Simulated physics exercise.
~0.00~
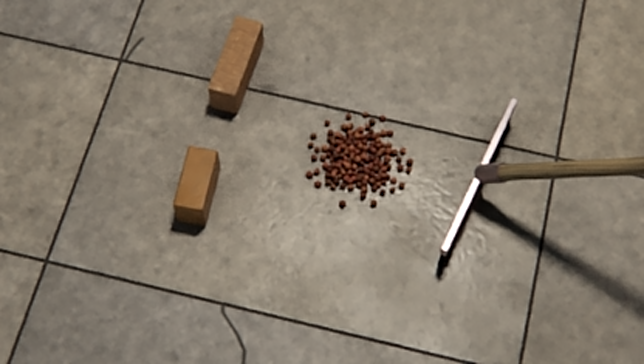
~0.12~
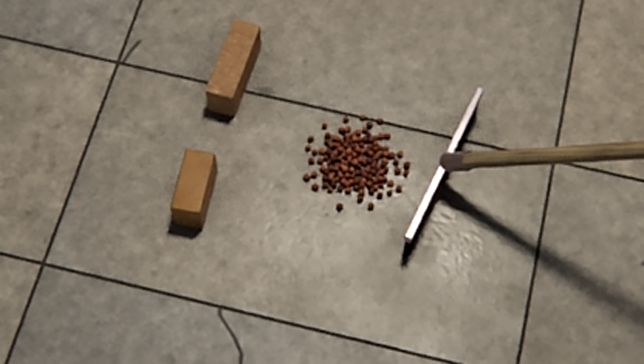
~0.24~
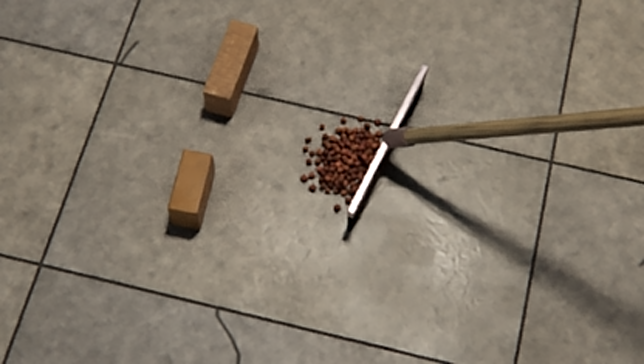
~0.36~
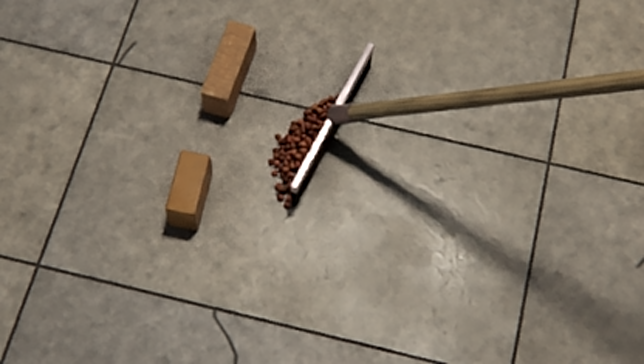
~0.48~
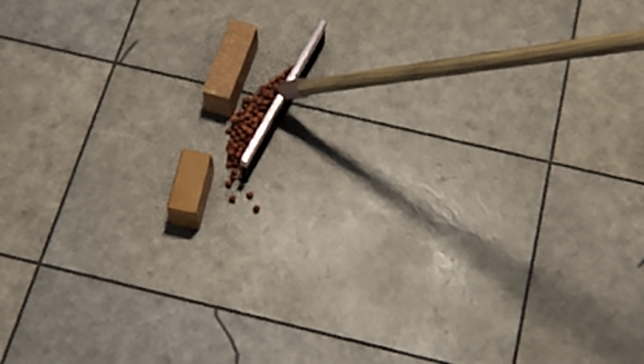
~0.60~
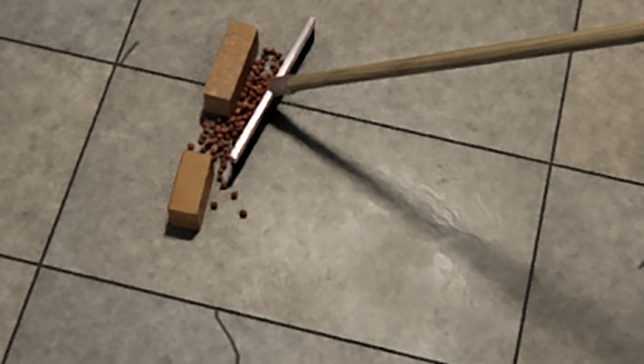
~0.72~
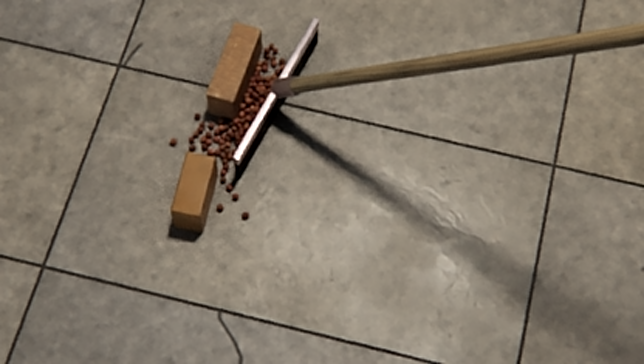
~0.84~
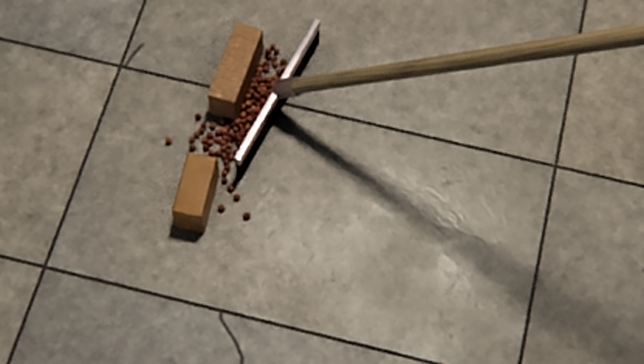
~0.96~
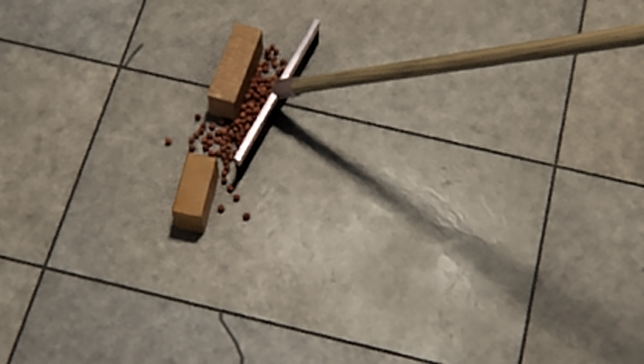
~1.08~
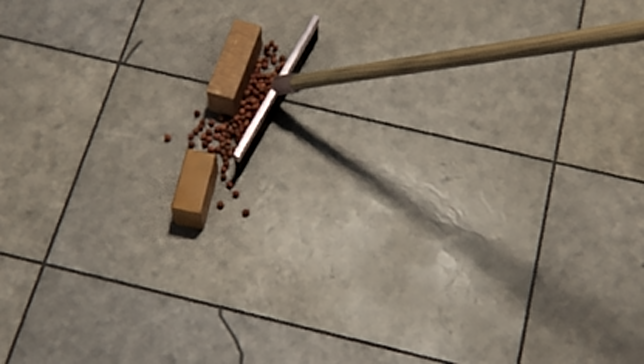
At first, a loose pile of small reddish-brown pellets lies on grey floor tiles, with two tan blocks to its left and a long-handled squeegee to its right. The squeegee slides left and slightly up, reaches the pile and presses it into a slanted band along its blade. It carries the pellets towards the blocks, while a few slip off the blade's lower end. The blade then halts just short of the blocks, and some pellets spill into the gap between them. At the end, most stay packed between blade and blocks, with a few scattered beyond the gap.
